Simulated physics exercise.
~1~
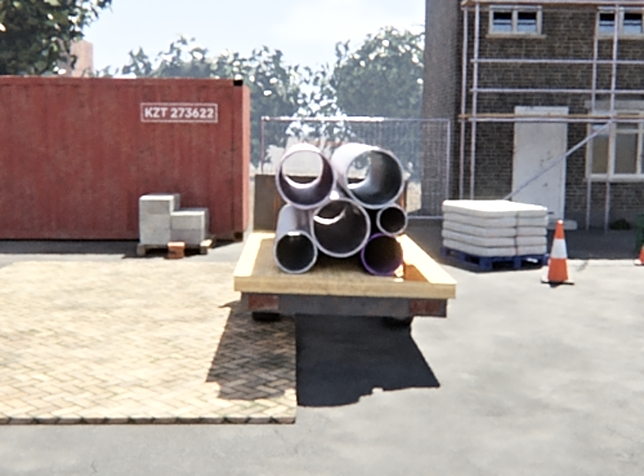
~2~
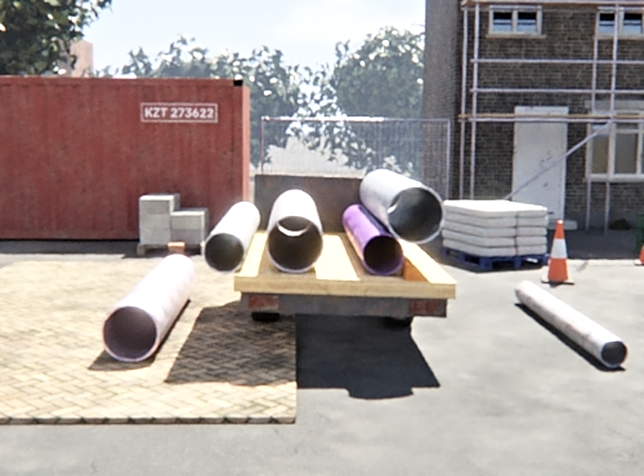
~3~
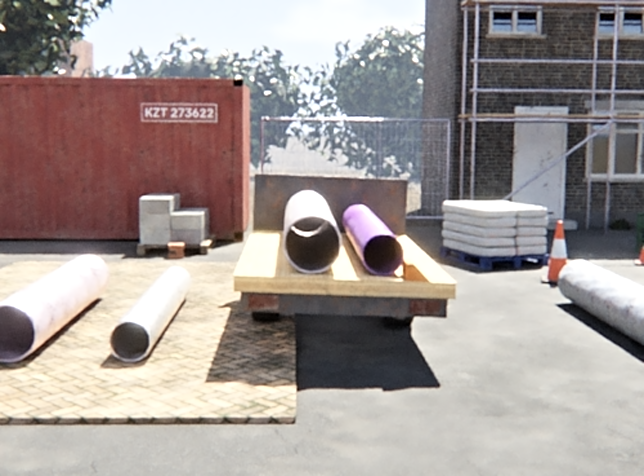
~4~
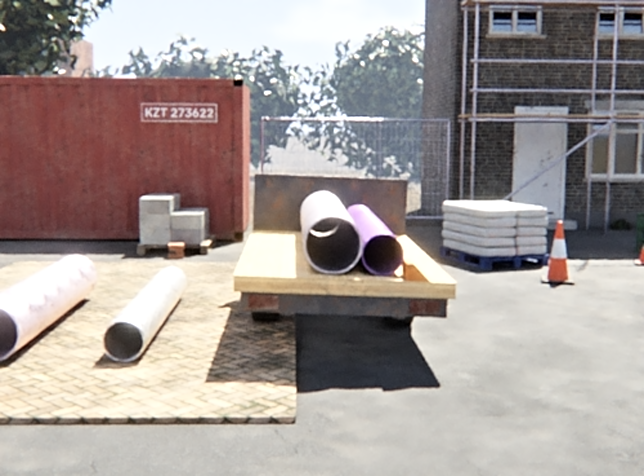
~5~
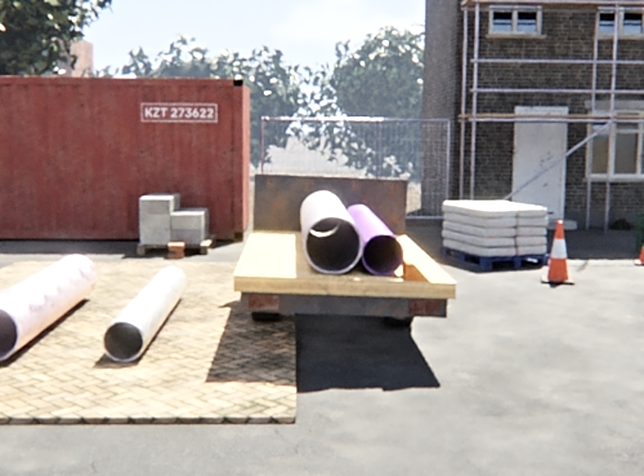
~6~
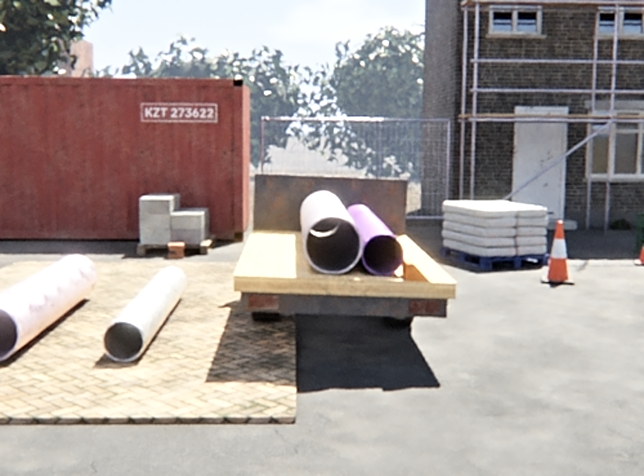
A stack of hollow steel pipes, ends facing the viewer, sits on a low flat trailer in a sunlit yard, seen from a still viewpoint behind it. A red container stands to the left, with a scaffolded brick building, white sacks and an orange cone to the right. The stack collapses and spreads, with pipes dropping over both sides. Two pale ones land on the paving at left, while two others roll away out of view at right. A pale pipe shifts against the purple one, and both finish at rest on the deck.
